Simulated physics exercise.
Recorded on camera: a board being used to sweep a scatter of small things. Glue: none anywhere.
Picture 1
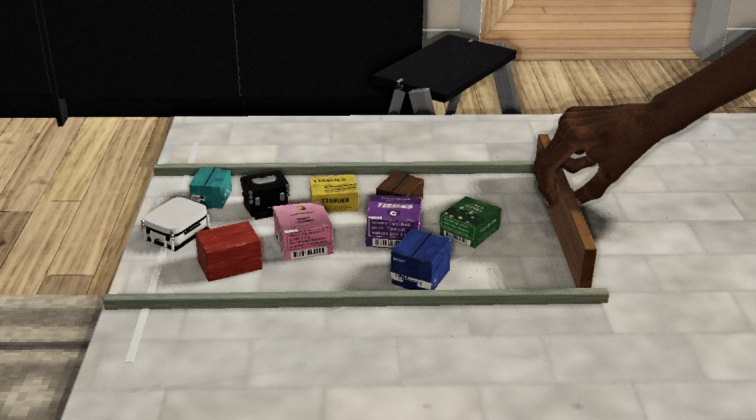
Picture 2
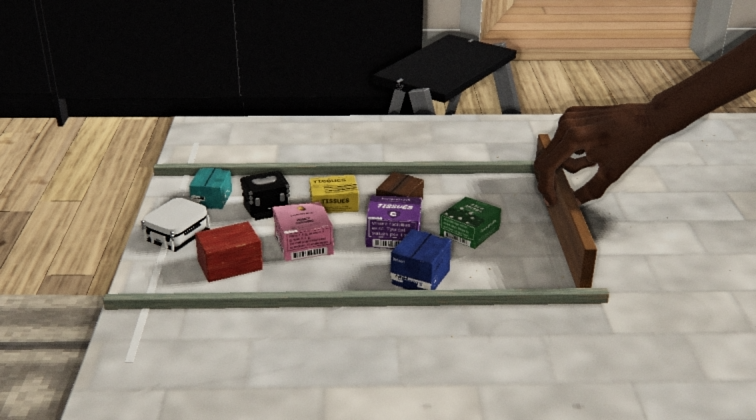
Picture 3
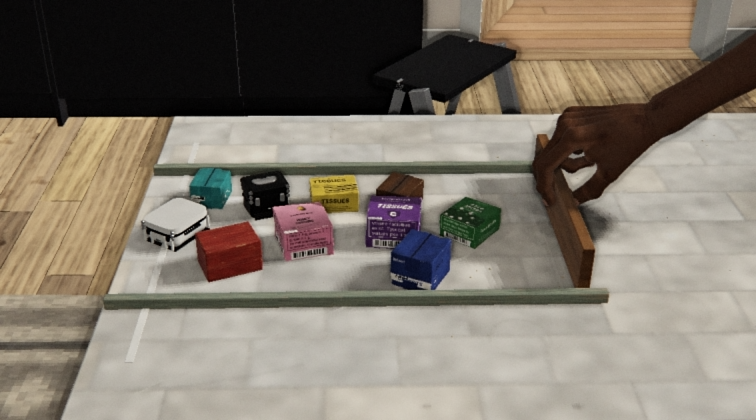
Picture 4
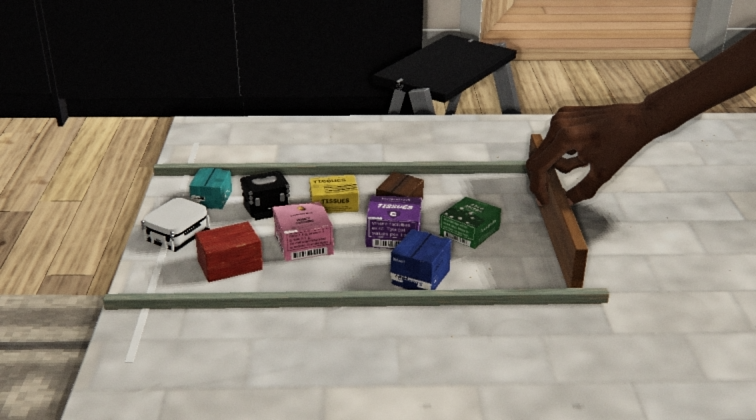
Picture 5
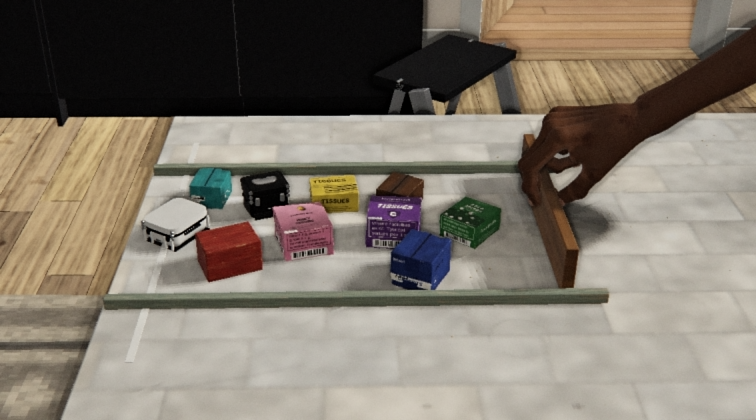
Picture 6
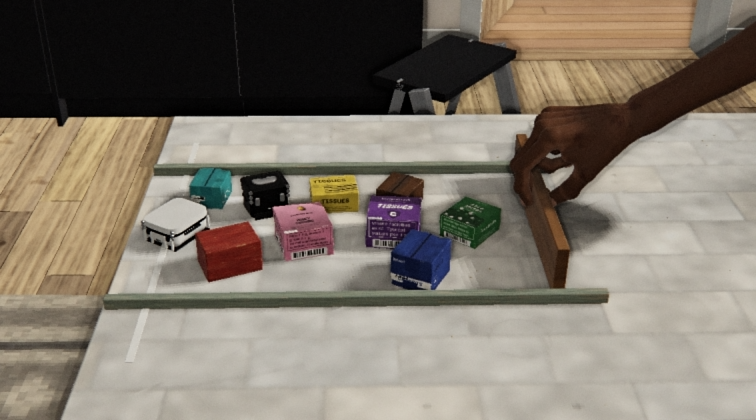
On a pale tiled surface, a hand slides a wooden board slightly left between two rails, the scattered colourful boxes staying still.
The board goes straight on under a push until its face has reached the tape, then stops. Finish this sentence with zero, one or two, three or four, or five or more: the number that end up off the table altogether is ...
The number that end up off the table altogether is five or more.
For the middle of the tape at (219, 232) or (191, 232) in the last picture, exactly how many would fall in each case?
The floor gets 4 the first time and 5 the second.
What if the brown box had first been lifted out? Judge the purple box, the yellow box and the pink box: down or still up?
Purple box - gone, yellow box - safe, pink box - gone.
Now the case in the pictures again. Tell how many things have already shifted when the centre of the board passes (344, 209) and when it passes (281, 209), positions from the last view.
First position 10; second position 10.
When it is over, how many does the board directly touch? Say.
The answer is 3.
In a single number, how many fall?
Result - number fallen: 7.
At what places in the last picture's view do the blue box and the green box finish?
In the last picture, roughly (127, 272) and (144, 229).
A little later, none off yet; white case at rest near (177, 225); turquoise box at rest near (211, 188); red block shifted a little near (210, 254).
When it is over, the number that fall off is five or more; down, purple box, yellow box, pink box, black case, red block, turquoise box and white case.
